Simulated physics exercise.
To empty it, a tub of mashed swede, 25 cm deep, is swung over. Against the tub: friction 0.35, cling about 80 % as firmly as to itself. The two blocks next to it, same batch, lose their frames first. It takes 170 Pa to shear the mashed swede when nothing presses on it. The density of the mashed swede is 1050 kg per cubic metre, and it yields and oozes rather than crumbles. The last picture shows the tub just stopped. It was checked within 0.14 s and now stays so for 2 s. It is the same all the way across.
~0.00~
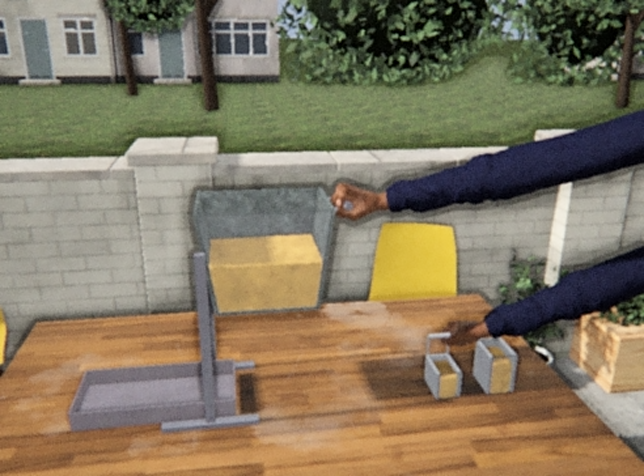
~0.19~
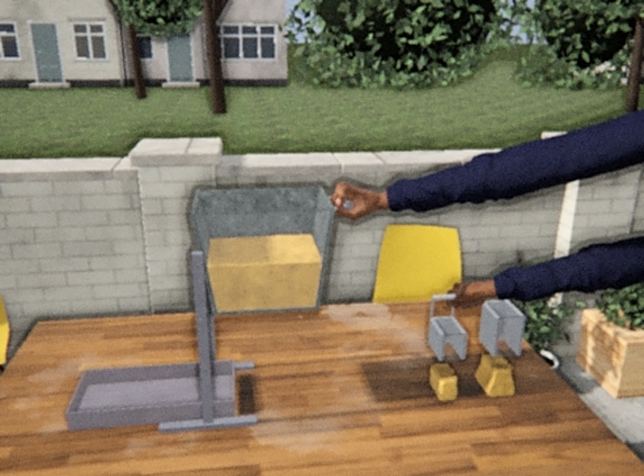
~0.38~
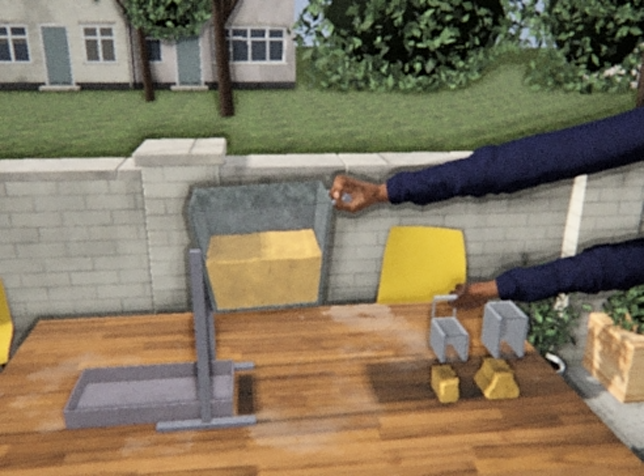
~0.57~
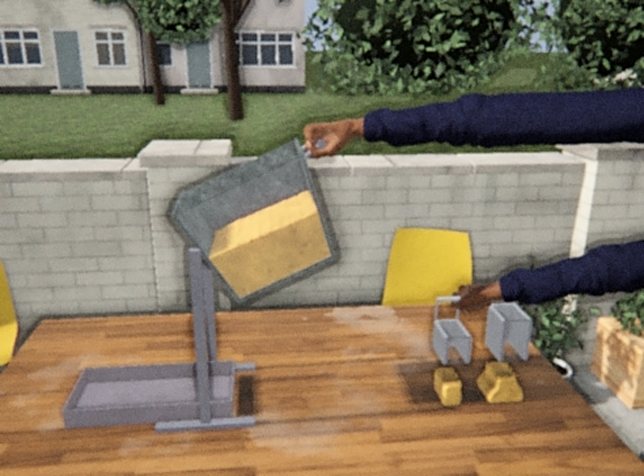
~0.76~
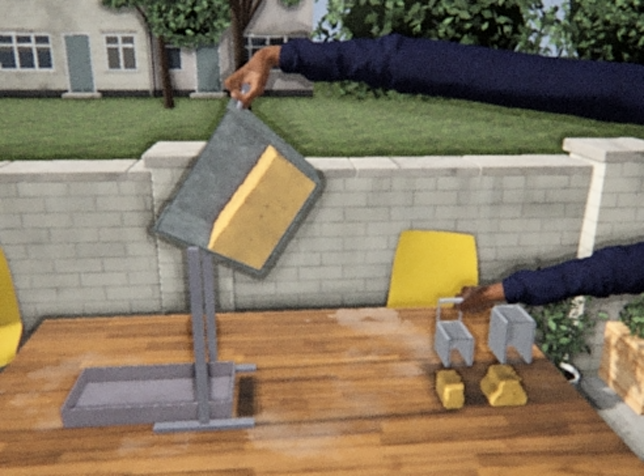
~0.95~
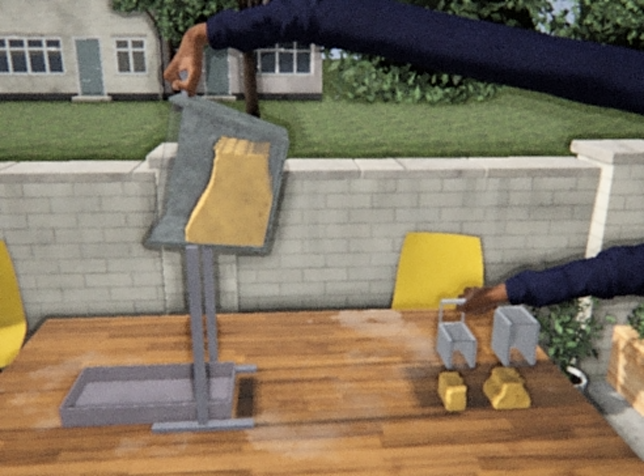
Two small grey moulds rise in one hand, uncovering two yellow blocks of soft mash on the wooden table, and the right block sags more noticeably. The other hand then swings a grey tub of the same mash up and over leftward until it is steeply tilted above the upright post.
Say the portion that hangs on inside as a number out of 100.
Close to 70 per cent.
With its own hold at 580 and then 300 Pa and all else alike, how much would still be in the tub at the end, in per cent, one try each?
In turn about 100 %, 100 %.
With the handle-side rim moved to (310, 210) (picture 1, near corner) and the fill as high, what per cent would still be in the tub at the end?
It would be near 90 %.
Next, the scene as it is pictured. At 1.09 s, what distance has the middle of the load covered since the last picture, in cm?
About 6 cm.
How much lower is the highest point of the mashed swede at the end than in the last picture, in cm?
Roughly 11 cm.
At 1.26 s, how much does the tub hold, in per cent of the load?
Near 80 %.
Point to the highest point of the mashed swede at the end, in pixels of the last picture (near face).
Near (250, 203).
After 1.09 s, the tub is at 77 degrees and holds 100 %.
After 1.26 s, the tub is at 77 degrees and holds 82 %.
After 1.43 s, the tub is at 77 degrees and holds 73 %.
After 1.60 s, the tub is at 77 degrees and holds 71 %.
After 2.95 s, at the end, the tub is at 77 degrees and holds 70 %.
